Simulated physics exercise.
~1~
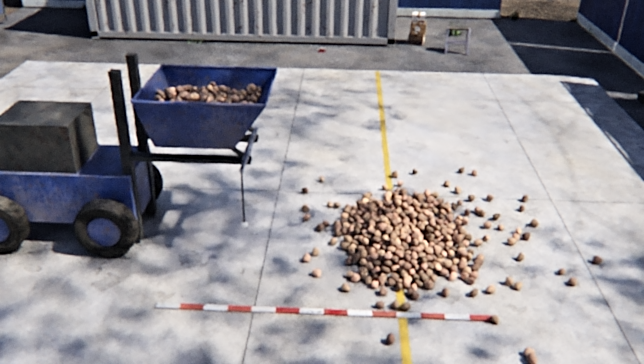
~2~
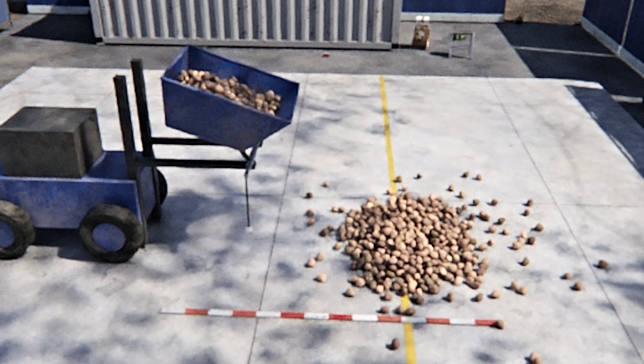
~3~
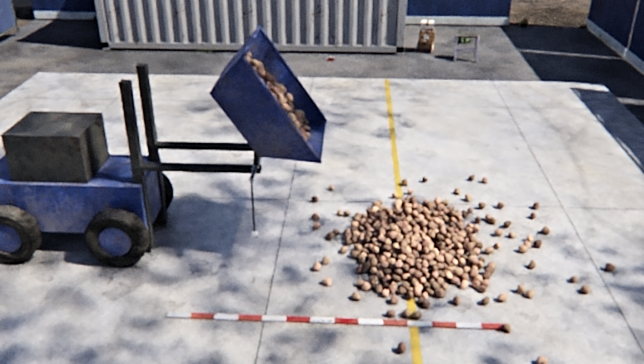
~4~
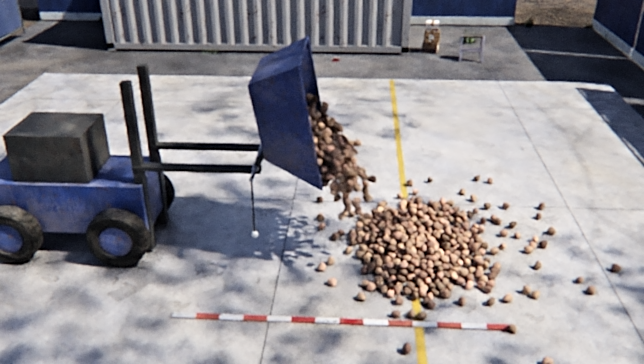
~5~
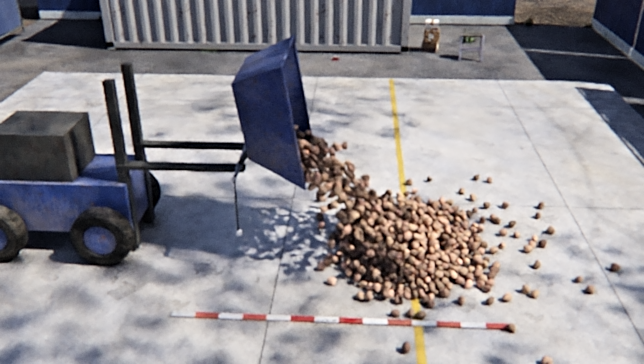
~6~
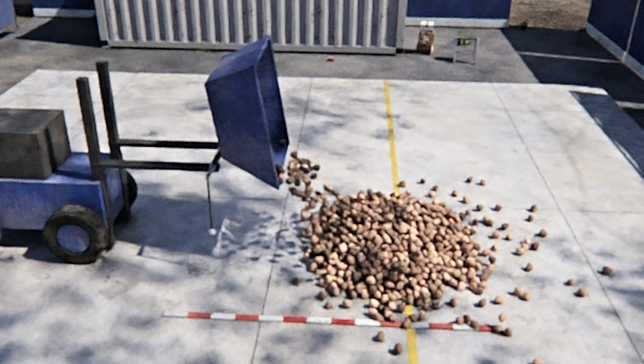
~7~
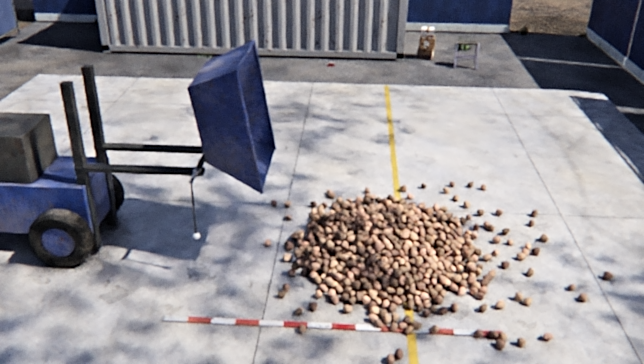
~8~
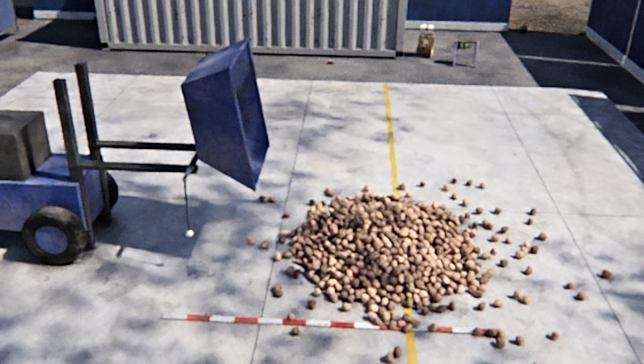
On a sunlit concrete yard seen from above, with a grey container and blue walls behind, a blue fork truck stands at left, holding a blue skip of brown cobbles. To its right, a loose pile of similar stones lies across a yellow line, behind a red-and-white striped staff. The skip tips steeply to the right, and its stones pour onto the near side of the pile. As they spill, the truck backs away to the left. The skip ends empty and still tipped, beside a broader heap spread mostly left of the line, with stragglers scattered at right.
